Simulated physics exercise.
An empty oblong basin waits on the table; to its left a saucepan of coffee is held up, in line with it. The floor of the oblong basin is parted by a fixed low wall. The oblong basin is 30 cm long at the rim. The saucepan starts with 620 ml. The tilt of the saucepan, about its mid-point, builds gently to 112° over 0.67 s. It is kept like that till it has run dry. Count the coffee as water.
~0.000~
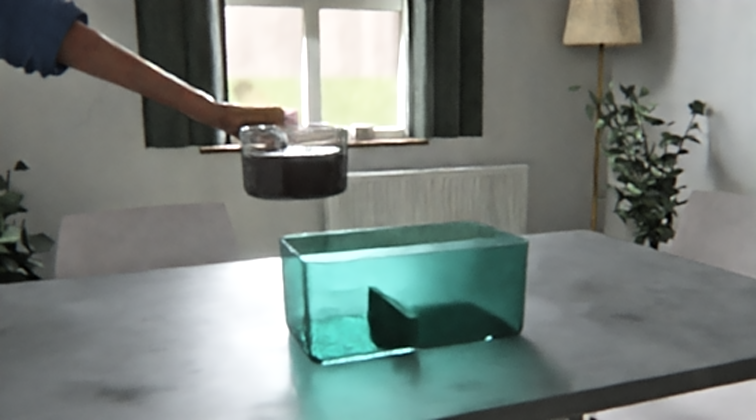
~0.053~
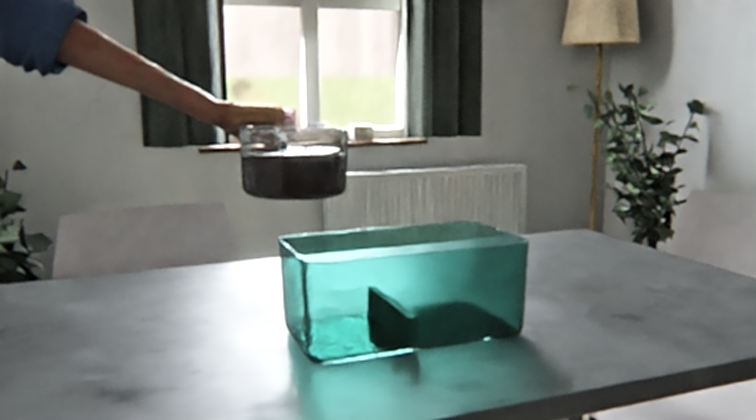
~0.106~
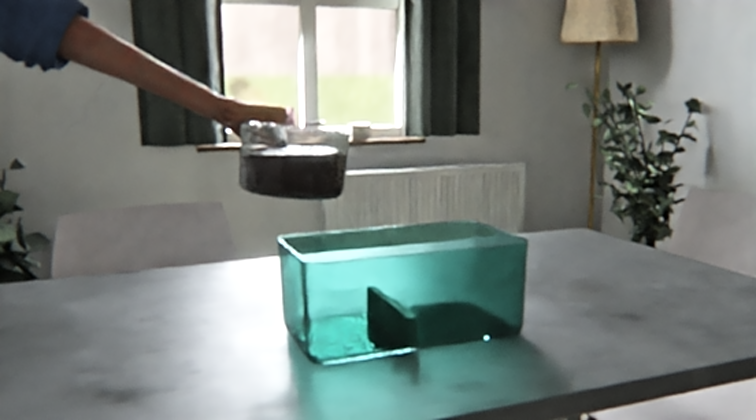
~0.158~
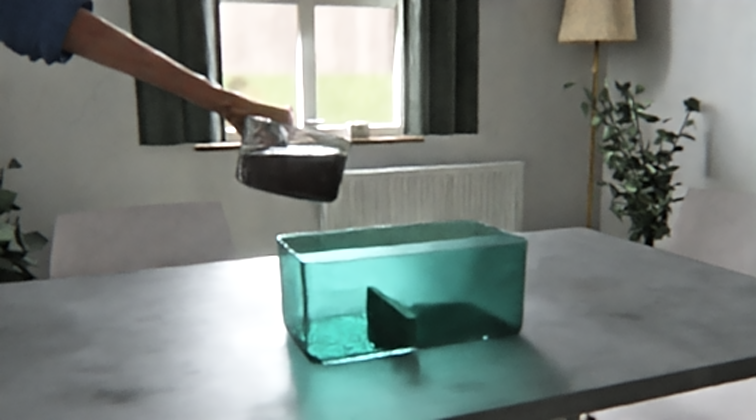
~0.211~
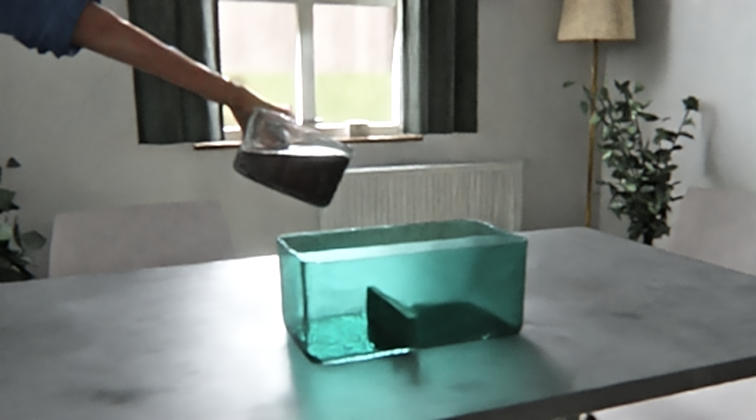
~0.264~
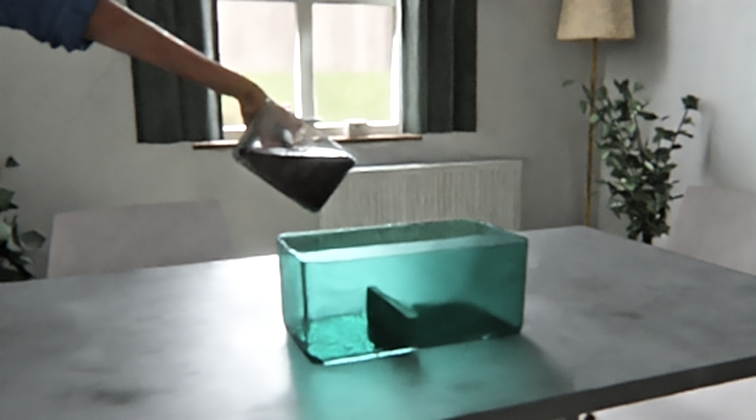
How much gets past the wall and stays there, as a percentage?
Roughly 28 per cent is past the wall.
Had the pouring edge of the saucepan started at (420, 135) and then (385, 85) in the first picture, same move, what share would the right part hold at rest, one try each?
First 90, then 90 per cent.
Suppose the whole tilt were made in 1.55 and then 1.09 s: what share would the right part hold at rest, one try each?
First 50, then 45 per cent.
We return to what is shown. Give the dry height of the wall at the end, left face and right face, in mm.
Some 20 mm on the left and 34 mm on the right.
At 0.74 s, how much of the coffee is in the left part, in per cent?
Some 64 per cent.
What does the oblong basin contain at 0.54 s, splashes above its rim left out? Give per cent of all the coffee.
About 36 per cent.
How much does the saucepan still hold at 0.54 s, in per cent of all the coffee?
Some 30 per cent.
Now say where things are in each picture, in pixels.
It leans 0°; its right rim is at (345, 129); the coffee meets the walls at (243, 153) and (342, 150); the oblong basin's rim runs from (291, 251) to (501, 232); the wall's top is at (391, 301), in the first frame.
It leans 2°; its right rim is at (345, 130); the coffee meets the walls at (243, 154) and (341, 150), in the second frame.
It leans 7°; its right rim is at (346, 134); the coffee meets the walls at (243, 153) and (341, 150), in the third frame.
It leans 15°; its right rim is at (348, 142); the coffee meets the walls at (242, 152) and (342, 151), in the fourth frame.
It leans 25°; its right rim is at (350, 152); the coffee meets the walls at (238, 152) and (345, 152), in the fifth frame.
It leans 38°; its right rim is at (350, 164); the coffee meets the walls at (235, 150) and (342, 154); 1 per cent is over the edge, in the sixth frame.
Then, 0.54 s in, the tilt is 101° and 30 per cent is still to pour, 24 is left of the wall and 13 right of it.
Then, 0.74 s in, the tilt is 112° and 5 per cent is still to pour, 65 is left of the wall and 25 right of it.
Then, 0.94 s in, the tilt is 112° and 0 per cent is still to pour, 70 is left of the wall and 28 right of it.
Then, 1.17 s in, the tilt is 112° and 0 per cent is still to pour, 70 is left of the wall and 28 right of it.
Finally, 70 per cent lies left of the wall, 28 right of it and 2 outside.
